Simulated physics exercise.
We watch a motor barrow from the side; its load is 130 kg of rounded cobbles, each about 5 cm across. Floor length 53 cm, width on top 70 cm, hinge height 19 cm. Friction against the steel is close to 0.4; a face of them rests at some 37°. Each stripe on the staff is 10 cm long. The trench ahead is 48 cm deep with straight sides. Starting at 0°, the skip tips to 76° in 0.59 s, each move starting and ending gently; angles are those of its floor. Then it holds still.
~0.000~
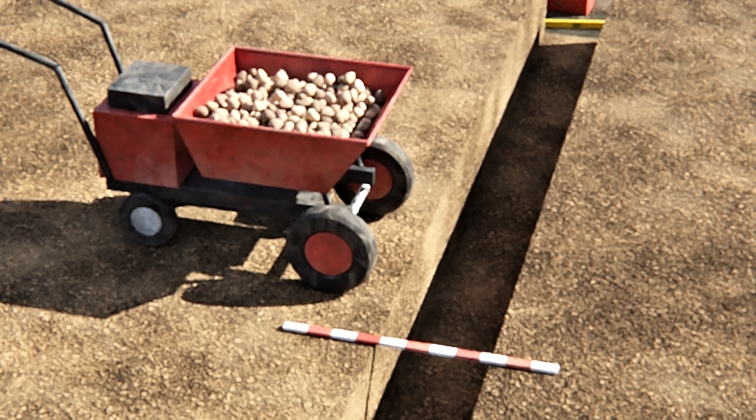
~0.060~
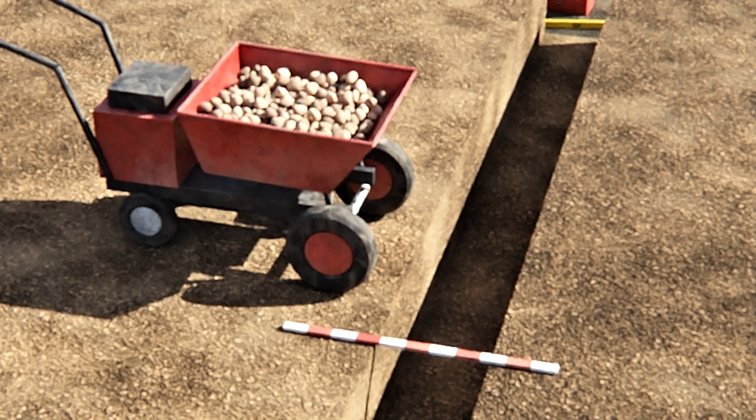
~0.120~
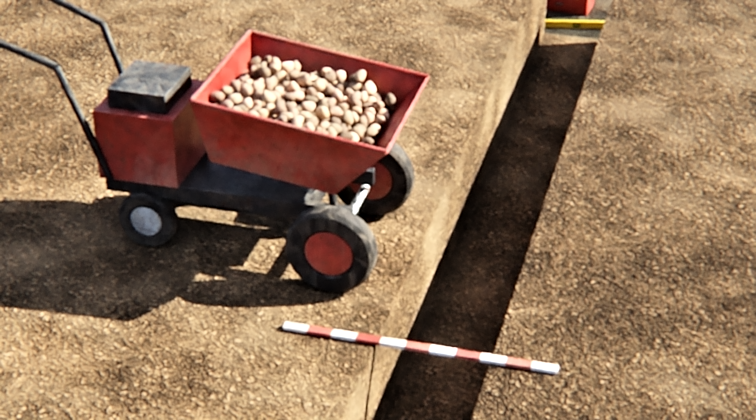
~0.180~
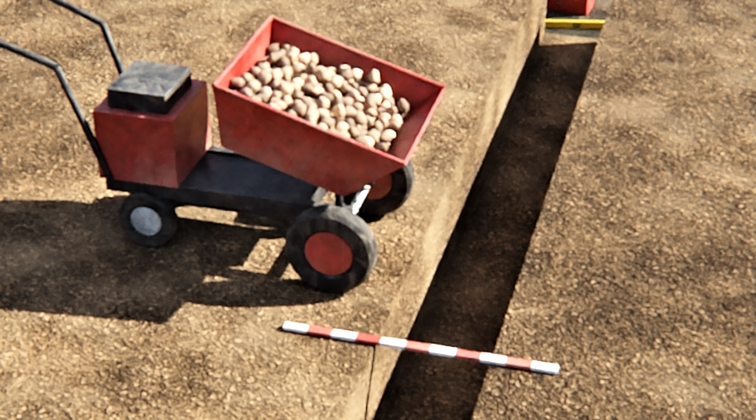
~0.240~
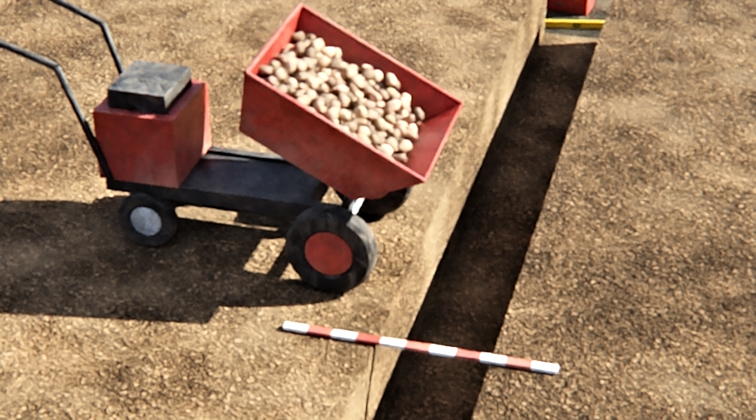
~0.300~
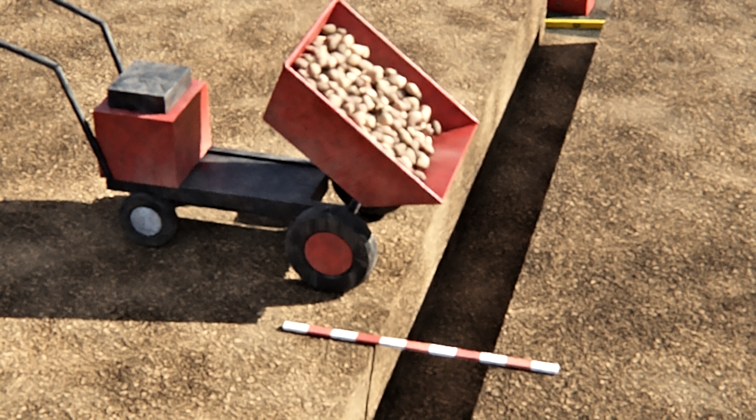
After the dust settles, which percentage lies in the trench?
Some 39 per cent of it.
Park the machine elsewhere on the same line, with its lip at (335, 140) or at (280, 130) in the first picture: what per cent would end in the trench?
About 70 and 100 per cent.
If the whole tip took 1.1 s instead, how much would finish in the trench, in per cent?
Then about 55 per cent.
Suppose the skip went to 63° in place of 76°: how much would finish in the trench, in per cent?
In that case some 30 per cent.
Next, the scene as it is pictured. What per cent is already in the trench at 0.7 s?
About 10 per cent by then.
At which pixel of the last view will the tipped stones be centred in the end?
Their middle is at about (557, 275).
After 0.4 s the floor is at 64°; 100 % in the skip; the foremost stones are at (456, 206).
After 0.7 s the floor is at 76°; 62 % in the skip, 12 % in the trench, 26 % past the trench; the foremost stones are at (567, 274).
After 1.0 s the floor is at 76°; 10 % in the skip, 28 % in the trench, 62 % past the trench; the foremost stones are past the picture's edge.
After 3.0 s the floor is at 76°; 0 % in the skip, 39 % in the trench, 61 % past the trench; the foremost stones are past the picture's edge.
